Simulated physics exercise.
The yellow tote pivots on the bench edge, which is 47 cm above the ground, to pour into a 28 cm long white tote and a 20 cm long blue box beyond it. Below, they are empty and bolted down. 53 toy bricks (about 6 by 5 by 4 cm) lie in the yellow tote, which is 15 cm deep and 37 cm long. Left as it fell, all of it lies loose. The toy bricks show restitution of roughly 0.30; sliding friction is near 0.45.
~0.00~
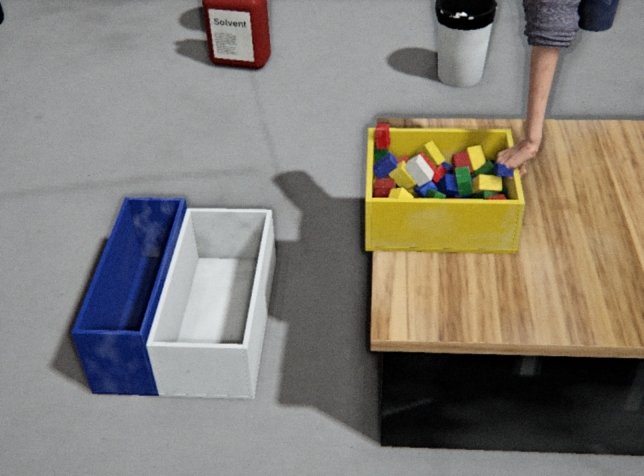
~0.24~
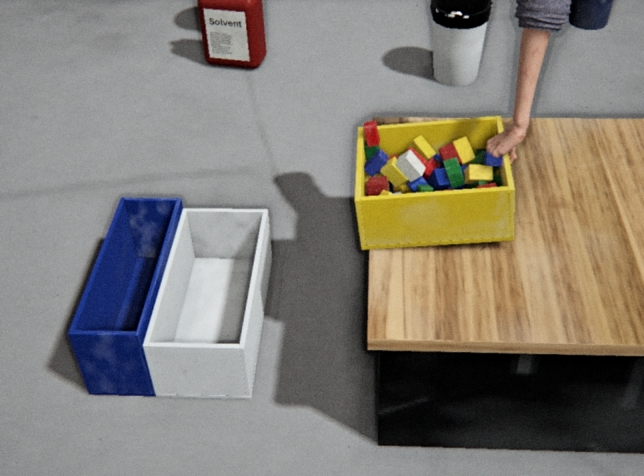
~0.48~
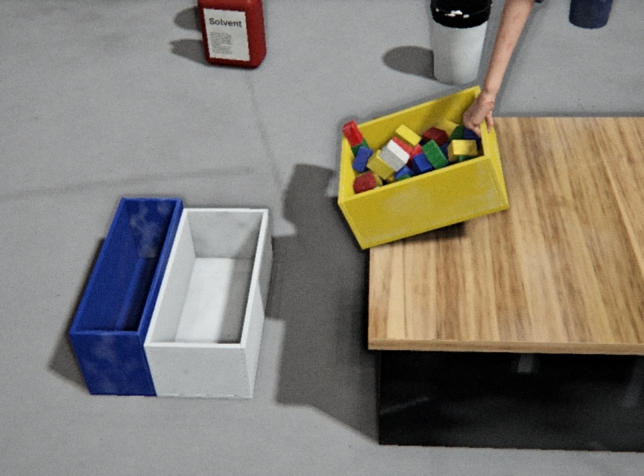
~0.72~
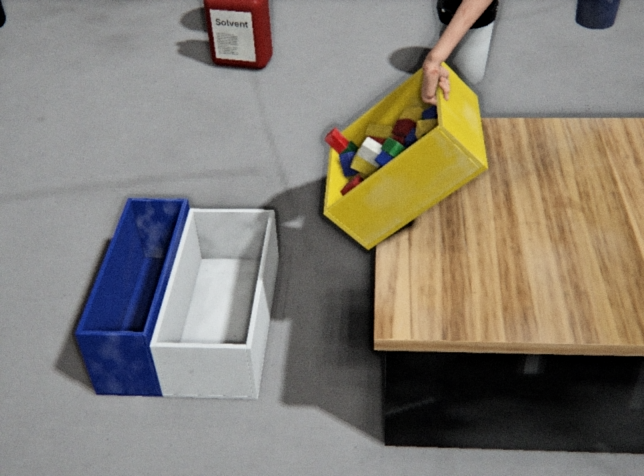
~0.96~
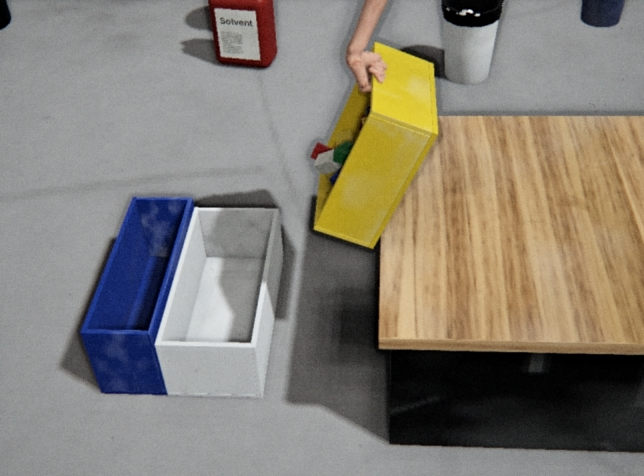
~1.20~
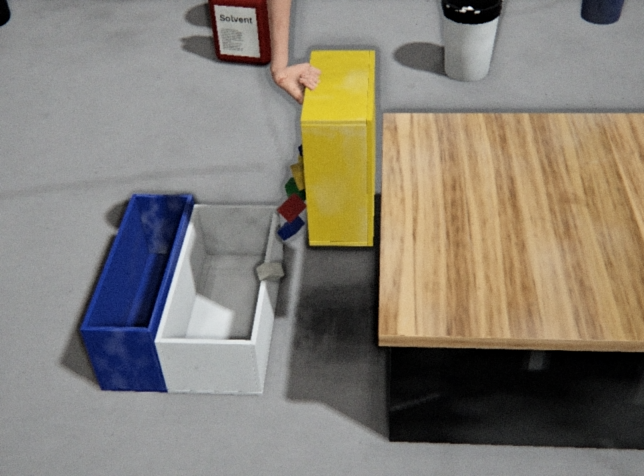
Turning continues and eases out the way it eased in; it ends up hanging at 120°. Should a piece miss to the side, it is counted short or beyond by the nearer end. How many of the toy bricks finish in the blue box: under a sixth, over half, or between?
I reckon below one in six of them finish in the blue box.
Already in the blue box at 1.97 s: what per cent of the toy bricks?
0 % by then.
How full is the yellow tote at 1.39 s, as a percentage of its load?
70 %.
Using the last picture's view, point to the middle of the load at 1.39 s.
Near pixel (327, 195).
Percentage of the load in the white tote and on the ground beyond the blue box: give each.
I'd put it at about 40 percent, then about 0 percent.
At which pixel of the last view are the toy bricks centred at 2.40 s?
Look near pixel (286, 311).
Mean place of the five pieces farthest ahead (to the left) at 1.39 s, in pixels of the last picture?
Mean place: Roughly (258, 245).
After 1.39 s, tilt 105°; 38 still in the yellow tote, 2 in the white tote, 1 on the ground short of the white tote and 12 in the air.
After 1.63 s, tilt 118°; 24 still in the yellow tote, 8 in the white tote, 9 on the ground short of the white tote and 12 in the air.
After 1.97 s, tilt 120°; 6 still in the yellow tote, 20 in the white tote, 17 on the ground short of the white tote and 10 in the air.
When it is over (at 2.40 s), 21 in the white tote and 32 on the ground short of the white tote. Asked share, 0 of 53, 0 per cent.
